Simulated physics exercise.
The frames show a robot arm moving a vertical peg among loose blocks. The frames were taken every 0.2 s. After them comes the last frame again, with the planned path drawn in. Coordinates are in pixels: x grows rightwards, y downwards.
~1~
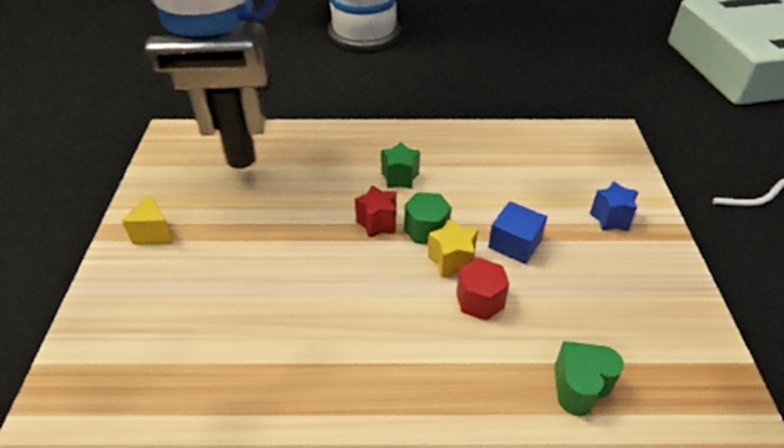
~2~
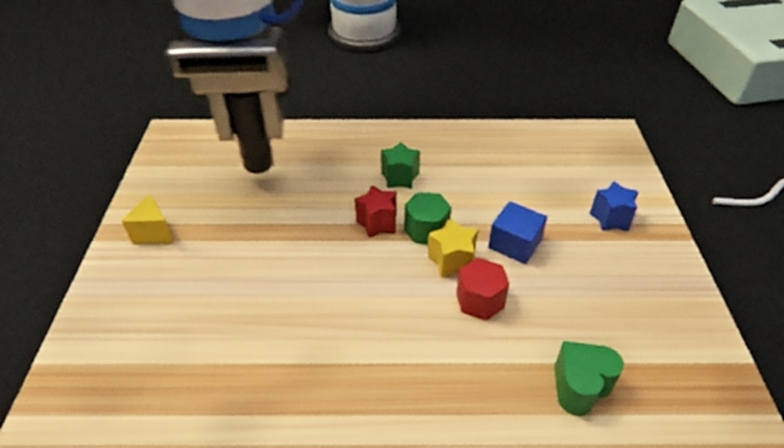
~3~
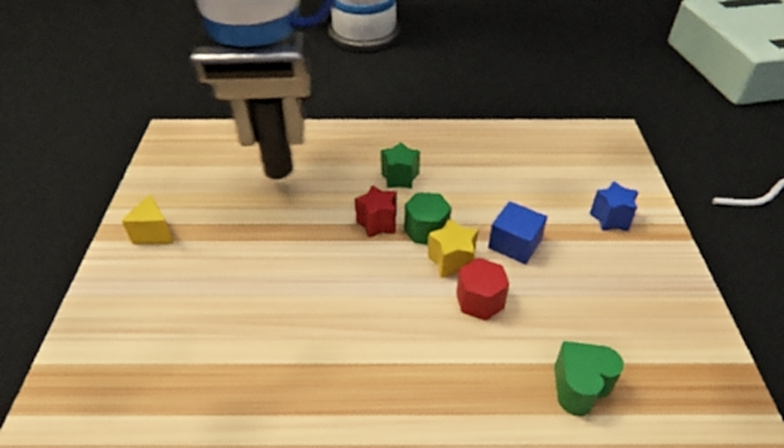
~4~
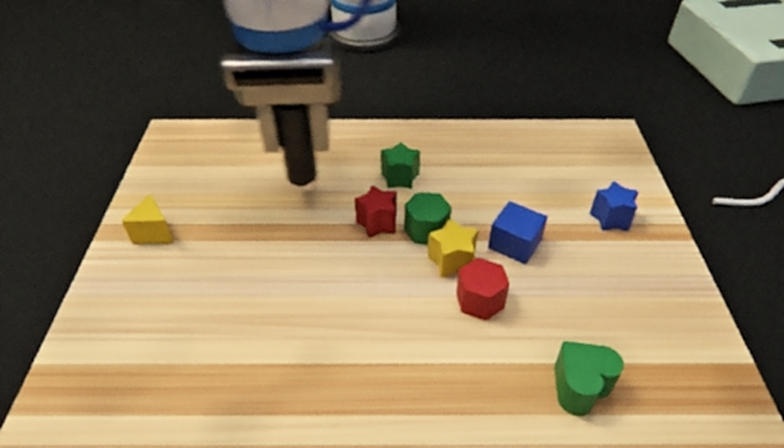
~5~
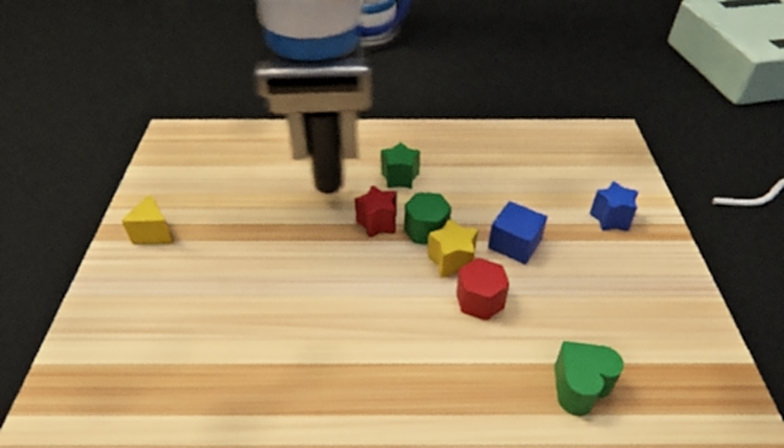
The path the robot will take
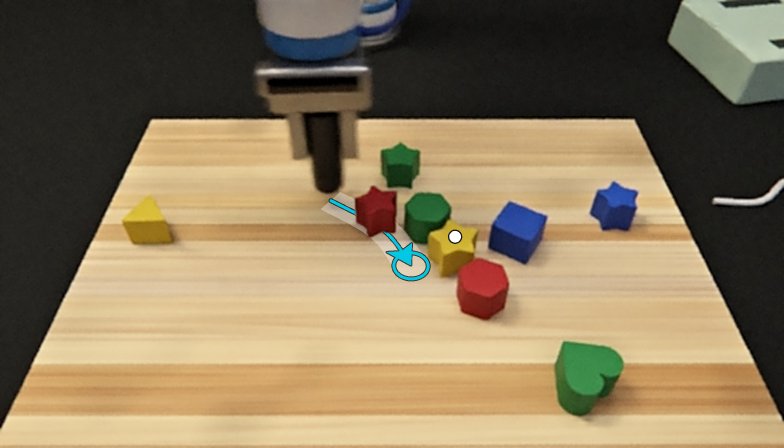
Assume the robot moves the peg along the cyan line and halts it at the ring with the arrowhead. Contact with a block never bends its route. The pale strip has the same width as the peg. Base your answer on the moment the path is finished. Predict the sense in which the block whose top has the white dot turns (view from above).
Prediction: Clockwise.
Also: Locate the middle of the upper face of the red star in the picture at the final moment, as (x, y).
Pixel (444, 233).
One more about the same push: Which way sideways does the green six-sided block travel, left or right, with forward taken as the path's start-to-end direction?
The shift goes left.
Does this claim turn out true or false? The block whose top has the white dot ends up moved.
This is true.
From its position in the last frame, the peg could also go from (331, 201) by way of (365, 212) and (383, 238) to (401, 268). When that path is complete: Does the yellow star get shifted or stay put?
The yellow star moves.
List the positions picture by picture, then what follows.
The first picture shows peg's lower end at (242, 161); red star at (377, 199); green six-sided block at (428, 206); yellow star at (455, 237); red six-sided block at (484, 276).
The second picture shows peg at (259, 165); blocks still.
The third picture shows peg at (279, 171); blocks still.
The fourth picture shows peg at (302, 177); blocks still.
The fifth picture shows peg at (329, 185); red star at (377, 199); green six-sided block at (428, 206); yellow star at (455, 237); red six-sided block at (484, 276).
Drawn move, from (331, 201) via (378, 226), ending at (411, 266); the dot is on the yellow star.
The first path, step by step. One third of the way, peg at (362, 201); red star at (388, 205).
Two thirds of the way, peg at (392, 222); red star at (425, 223), turned 25° anticlockwise; green six-sided block at (460, 210), turned 35° anticlockwise; yellow star at (468, 241), turned 35° clockwise.
At the end, peg at (412, 250); red star at (444, 233), turned 60° anticlockwise; green six-sided block at (466, 209), turned 45° anticlockwise; yellow star at (487, 243), turned 45° clockwise; red six-sided block at (493, 281), turned 20° clockwise.
